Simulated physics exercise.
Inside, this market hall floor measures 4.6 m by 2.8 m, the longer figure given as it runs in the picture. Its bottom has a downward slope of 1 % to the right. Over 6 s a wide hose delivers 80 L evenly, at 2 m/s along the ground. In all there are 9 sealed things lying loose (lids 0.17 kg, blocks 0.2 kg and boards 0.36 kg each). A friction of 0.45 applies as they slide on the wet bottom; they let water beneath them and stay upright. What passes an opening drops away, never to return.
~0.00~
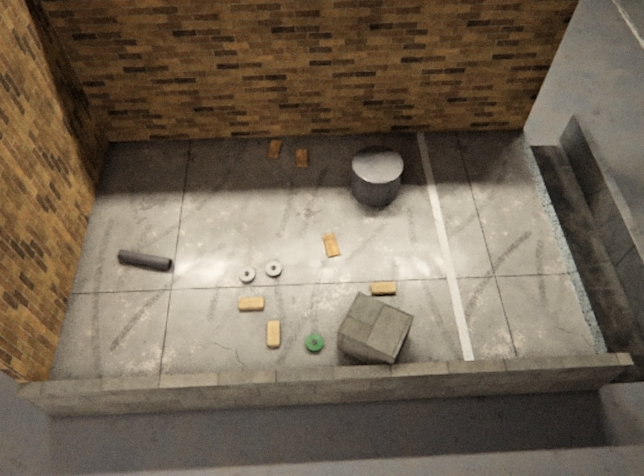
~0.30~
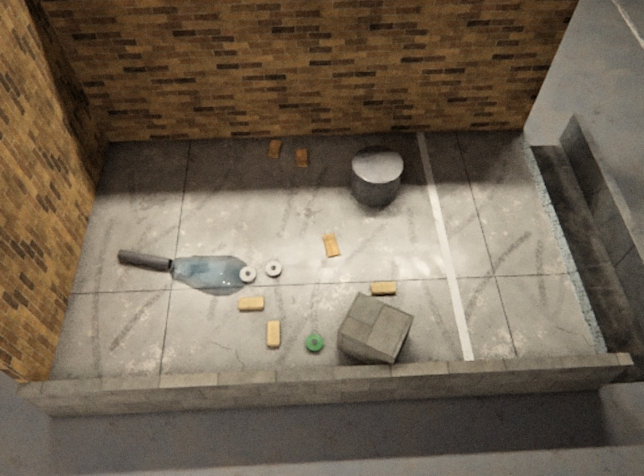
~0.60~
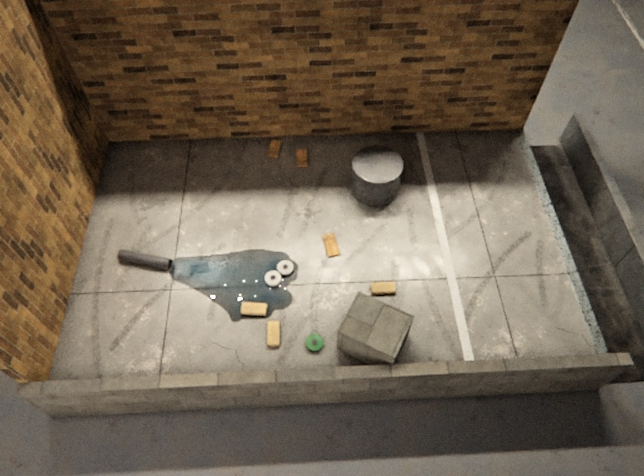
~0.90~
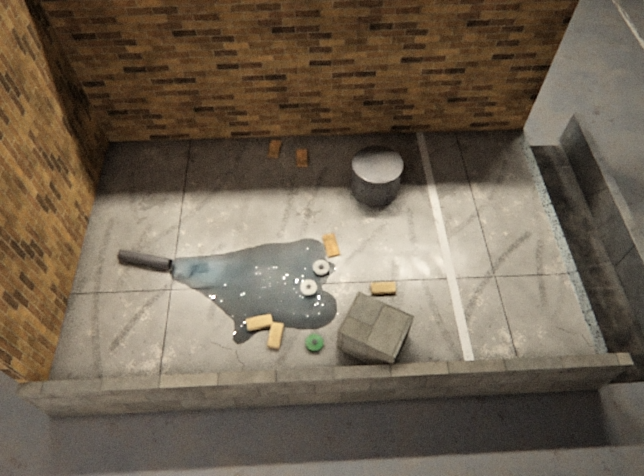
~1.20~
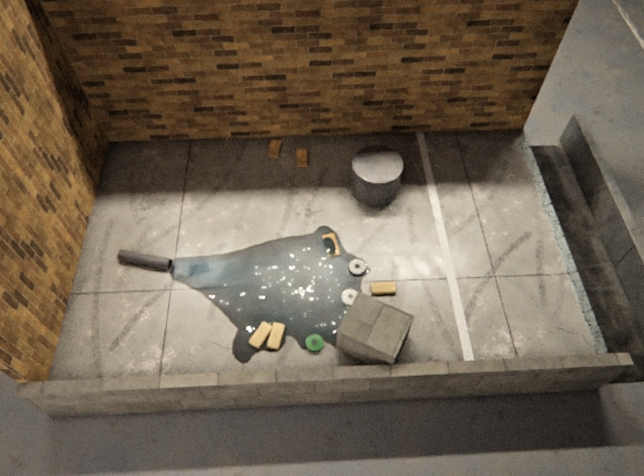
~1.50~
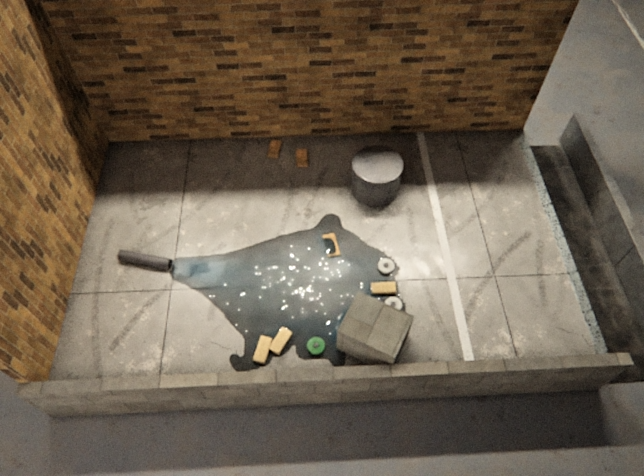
Water spreading from a dark hose across a grey floor, pushing two pale rings rightward and shifting small tan blocks.
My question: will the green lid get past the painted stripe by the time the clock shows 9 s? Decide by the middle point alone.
Prediction for the green lid: It remains behind.
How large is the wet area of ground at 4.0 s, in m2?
4.0 m2.
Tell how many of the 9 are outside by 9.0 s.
I count 3.
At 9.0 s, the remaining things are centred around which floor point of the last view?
Somewhere near (249, 239).
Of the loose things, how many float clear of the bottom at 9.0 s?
0.
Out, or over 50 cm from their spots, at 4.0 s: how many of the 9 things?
Result: 3.
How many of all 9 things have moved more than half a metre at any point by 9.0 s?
6 of them.
After 2.1 s the green lid is near (320, 363), 0.2 m from its start, afloat; 0 of 9 are over the mark; 2 afloat.
After 4.0 s the green lid is near (272, 362), 0.4 m from its start, afloat; 3 of 9 are over the mark; 2 afloat.
After 6.3 s the green lid is near (160, 342), 1.3 m from its start, aground; 3 of 9 are over the mark; 0 afloat.
After 9.0 s the green lid is near (142, 333), 1.5 m from its start, aground; 3 of 9 are over the mark; 0 afloat.
